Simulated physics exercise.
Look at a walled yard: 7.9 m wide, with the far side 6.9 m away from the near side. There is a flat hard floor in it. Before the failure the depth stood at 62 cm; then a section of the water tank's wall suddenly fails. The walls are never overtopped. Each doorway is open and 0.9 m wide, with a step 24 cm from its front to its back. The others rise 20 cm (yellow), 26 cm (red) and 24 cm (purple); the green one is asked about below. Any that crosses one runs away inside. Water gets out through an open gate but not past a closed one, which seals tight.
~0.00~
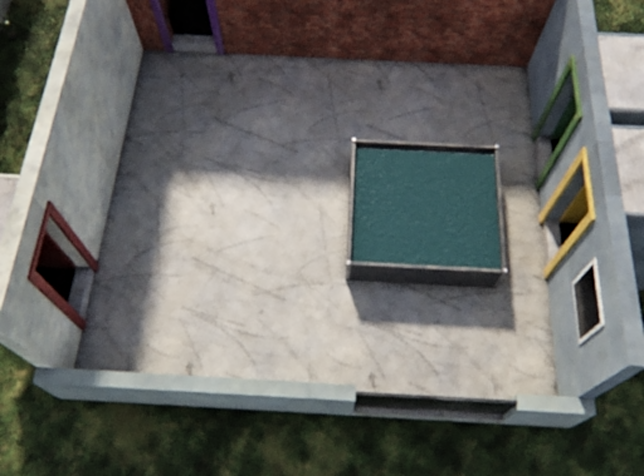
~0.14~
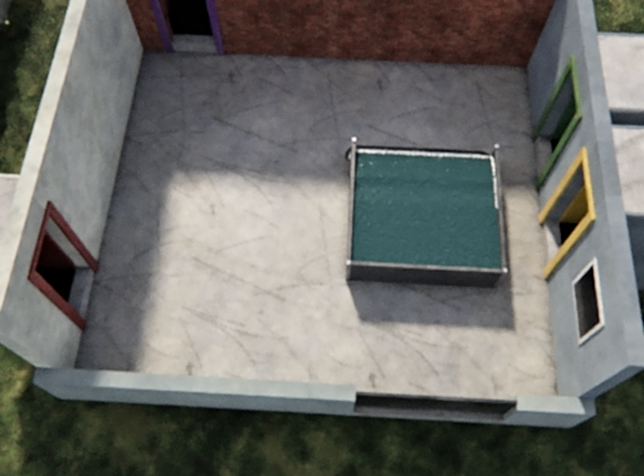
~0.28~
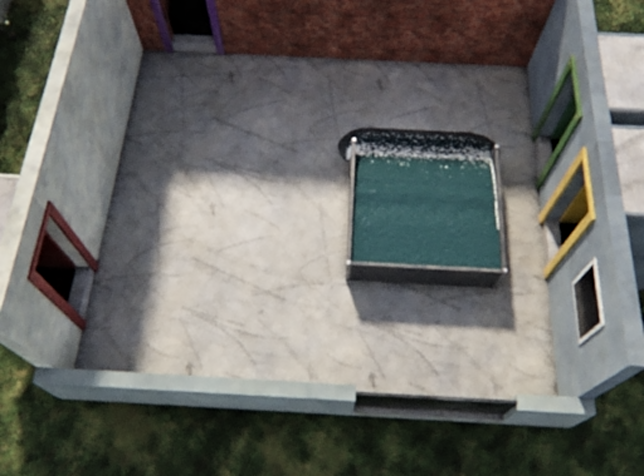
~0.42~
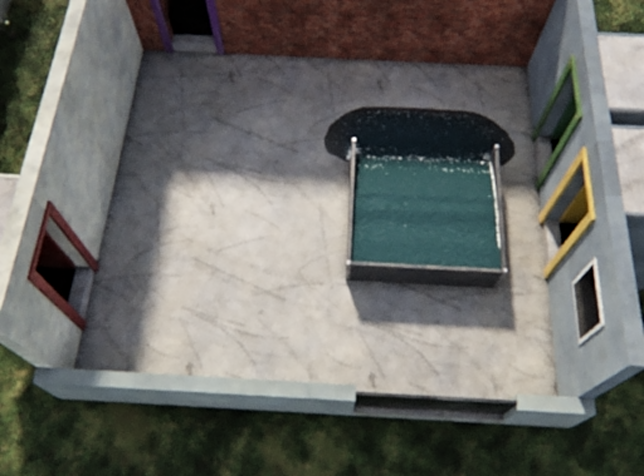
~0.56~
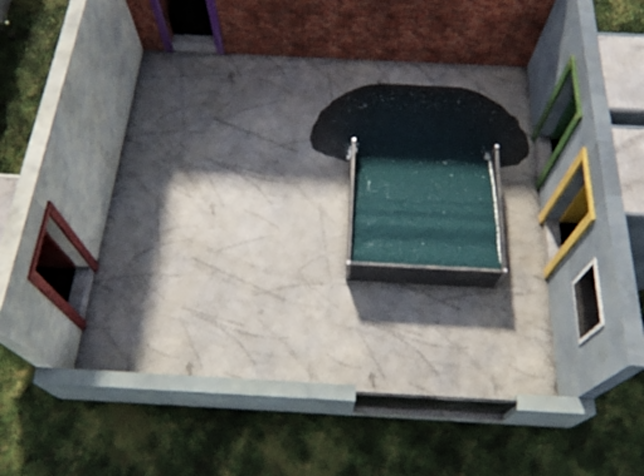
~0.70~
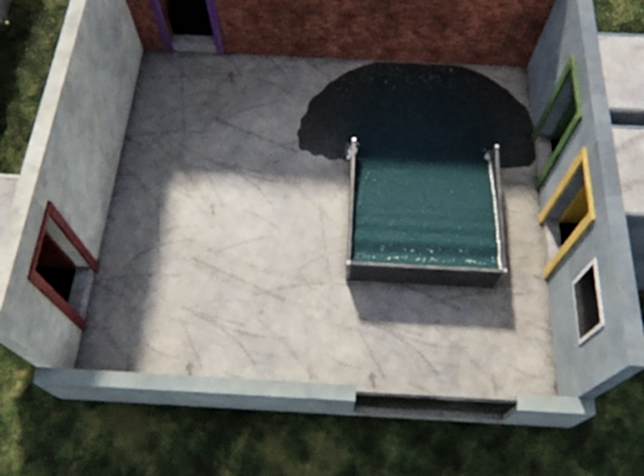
Walled yard with a hard floor, water spilling from the far side of a tank and spreading outward in a widening dark pool.
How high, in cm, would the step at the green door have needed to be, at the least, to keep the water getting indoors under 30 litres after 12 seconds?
About 9.5 cm.
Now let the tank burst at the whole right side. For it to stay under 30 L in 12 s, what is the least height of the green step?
That way, roughly 29 cm.
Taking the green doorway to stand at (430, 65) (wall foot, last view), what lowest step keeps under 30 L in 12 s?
Roughly 34 cm.
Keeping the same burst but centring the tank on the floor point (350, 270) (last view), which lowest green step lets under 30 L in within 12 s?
At least roughly 7.5 cm high.
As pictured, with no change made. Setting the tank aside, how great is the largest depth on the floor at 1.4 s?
About 42 cm at most.
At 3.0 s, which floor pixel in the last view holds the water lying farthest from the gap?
Close to pixel (144, 51).
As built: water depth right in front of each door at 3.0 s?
Yellow door 0 cm, red door 0 cm, purple door 8 cm, green door 16 cm.
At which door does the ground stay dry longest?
Red.
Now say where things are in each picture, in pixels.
In the first frame, the water tank at (425, 205) is whole and still, 62 cm deep; the green door at (553, 132) is dry.
In the second frame, the gap is on the far side, the front 0.3 m out at a hidden place; the back of the water tank holds 62 cm.
In the third frame, the front is at (362, 132), 0.7 m from the gap on the far side; 1.8 m2 of floor is wet, 62 cm left at the back.
In the fourth frame, the gap is on the far side, the front 1.2 m out at (381, 110); the back of the water tank holds 62 cm.
In the fifth frame, the front is at (378, 88), 1.8 m from the gap on the far side; 5.6 m2 of floor is wet, 62 cm left at the back.
In the sixth frame, the gap is on the far side, the front 2.3 m out at (376, 66); the back of the water tank holds 57 cm; 0.3 m in a straight line remain to the green door at (553, 132).
After 1.4 s water covers 20 % of the floor, deepest (42 cm) near (414, 64); 3 cm at the green door, 0 litres in over its 22 cm step.
After 3.0 s water covers 35 % of the floor, deepest (39 cm) near (520, 68); 16 cm at the green door, 0 litres in over its 22 cm step.
After 12.0 s water covers 100 % of the floor, deepest (13 cm) near (103, 240); 6 cm at the green door, 0 litres in over its 22 cm step.
At the green door as built, the water arrived by 0.8 s and peaked near 17 cm at 3.2 s.
Run again over the same 12 s with other heights there, 50 litres in over 8 cm, 19 litres over 11 cm. The limit of 30 litres is kept from about 9.5 cm up.
